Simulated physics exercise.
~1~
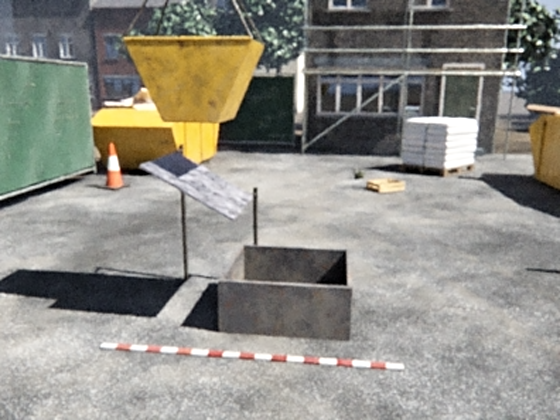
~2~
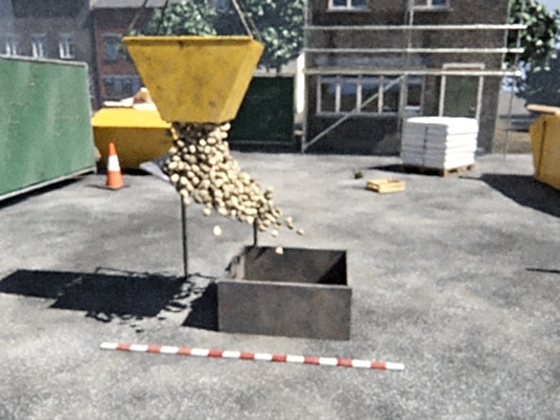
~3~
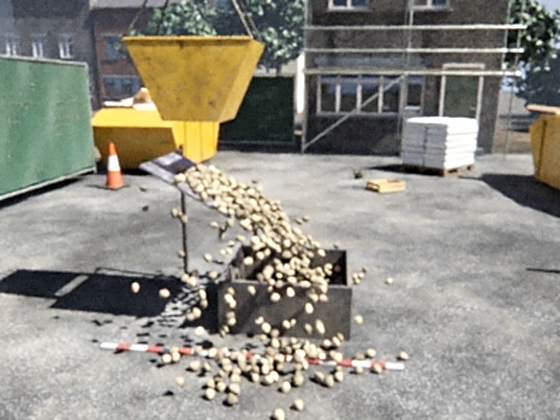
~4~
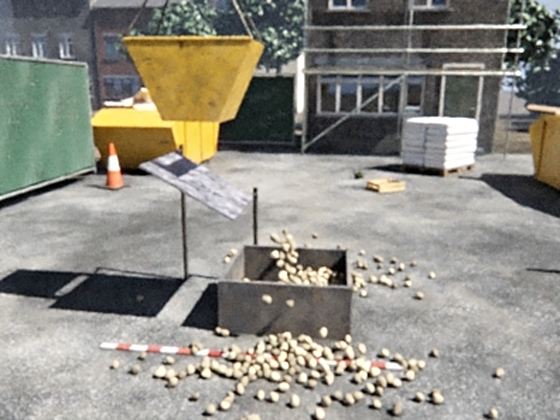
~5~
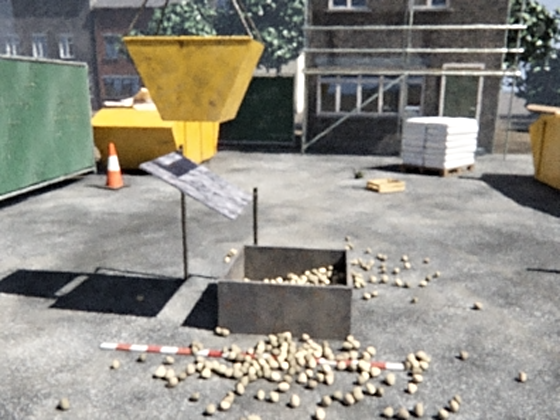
A yellow skip hangs from chains above a grey paved yard, seen from a fixed, slightly raised view, with a green container at left and a scaffolded brick building behind. Below it, a sloping steel plate on posts leans down towards an open, dark metal bin, with a red and white staff lying in front. Pale, rounded stones pour from the skip's bottom onto the plate and slide down to the right. Many drop into the bin, while others spill over the staff and ground. The skip is emptied, the plate clears, and the stones settle, most in the bin, many scattered in front and to the right, a few at left.
